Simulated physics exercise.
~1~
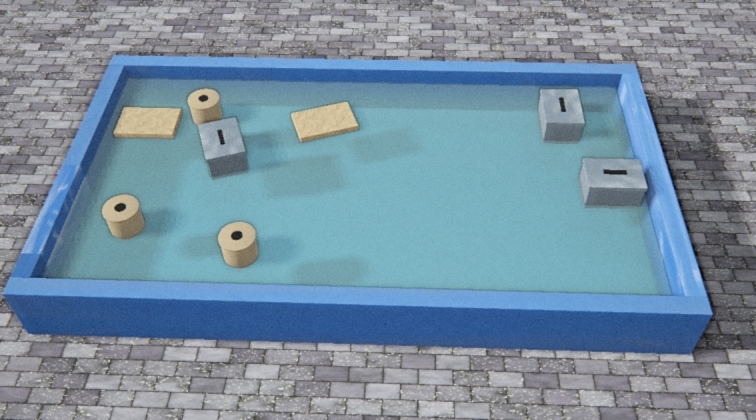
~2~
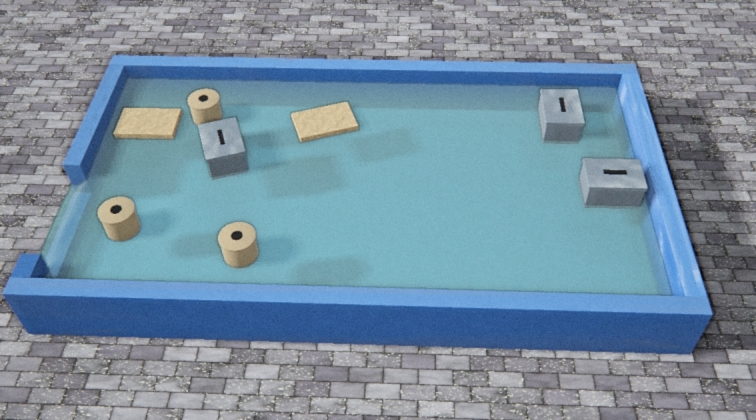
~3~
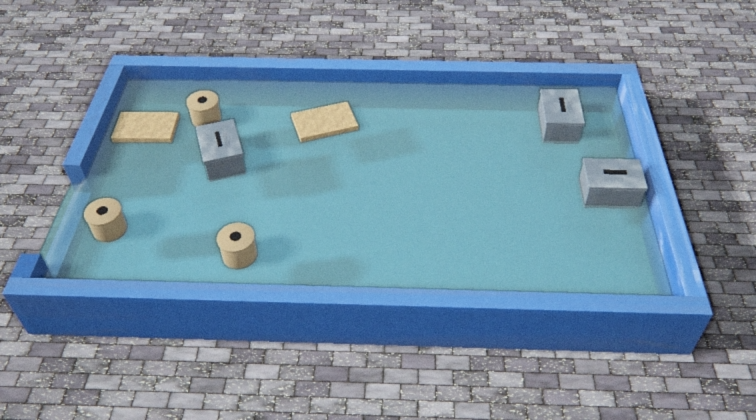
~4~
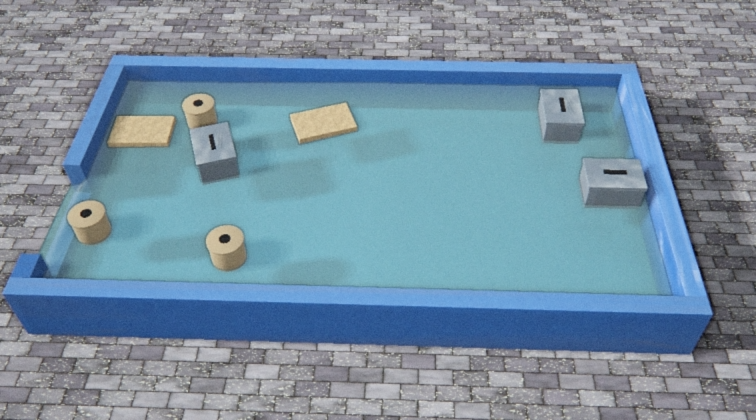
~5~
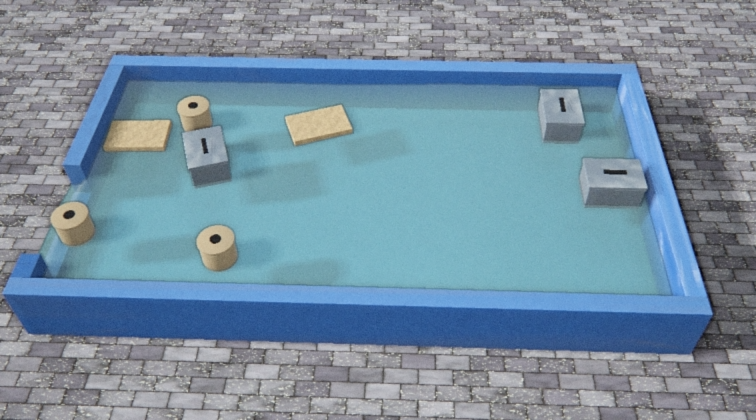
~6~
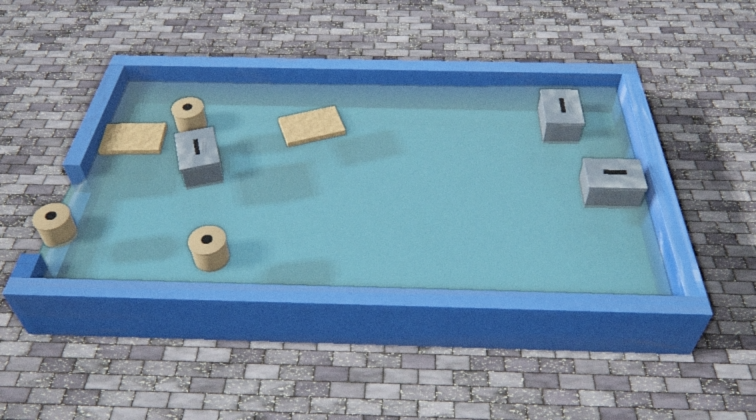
The video shows a blue-walled pool holding tan tubs, flat tan slabs and grey blocks; a gap opens in the left wall, and the nearest tub drifts left into it while other objects on that side shift slightly left.
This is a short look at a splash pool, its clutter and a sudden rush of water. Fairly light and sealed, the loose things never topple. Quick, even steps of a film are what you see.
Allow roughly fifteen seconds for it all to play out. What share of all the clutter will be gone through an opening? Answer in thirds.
One to two thirds.
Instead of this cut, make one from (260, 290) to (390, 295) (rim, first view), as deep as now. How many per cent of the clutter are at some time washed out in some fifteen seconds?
10 per cent.
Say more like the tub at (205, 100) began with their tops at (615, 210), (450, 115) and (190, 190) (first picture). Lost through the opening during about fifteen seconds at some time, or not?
Note - in order: Retained / retained / out of the scene.
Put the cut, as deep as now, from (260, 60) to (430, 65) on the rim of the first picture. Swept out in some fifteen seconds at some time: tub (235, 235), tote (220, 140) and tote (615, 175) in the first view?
Sequentially, I'd put it as not lost, swept away, not lost.
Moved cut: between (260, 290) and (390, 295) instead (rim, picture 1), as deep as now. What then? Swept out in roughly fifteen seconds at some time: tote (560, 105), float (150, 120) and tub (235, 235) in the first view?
Taking each in turn, I'd say stuck within, stuck within and carried off.
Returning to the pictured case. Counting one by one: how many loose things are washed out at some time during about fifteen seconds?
4.
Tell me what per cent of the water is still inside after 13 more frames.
I'd put it near 82 per cent.
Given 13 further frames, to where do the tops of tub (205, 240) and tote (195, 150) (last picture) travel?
Around (93, 241) for the first and around (127, 186) for the second.
A moment on, 1 of 8 are out; 7 afloat.
Next, 1 of 8 are out; 7 afloat.
Later, 4 of 8 are out; 4 afloat.
In the end, 4 of 8 are out; 4 afloat.
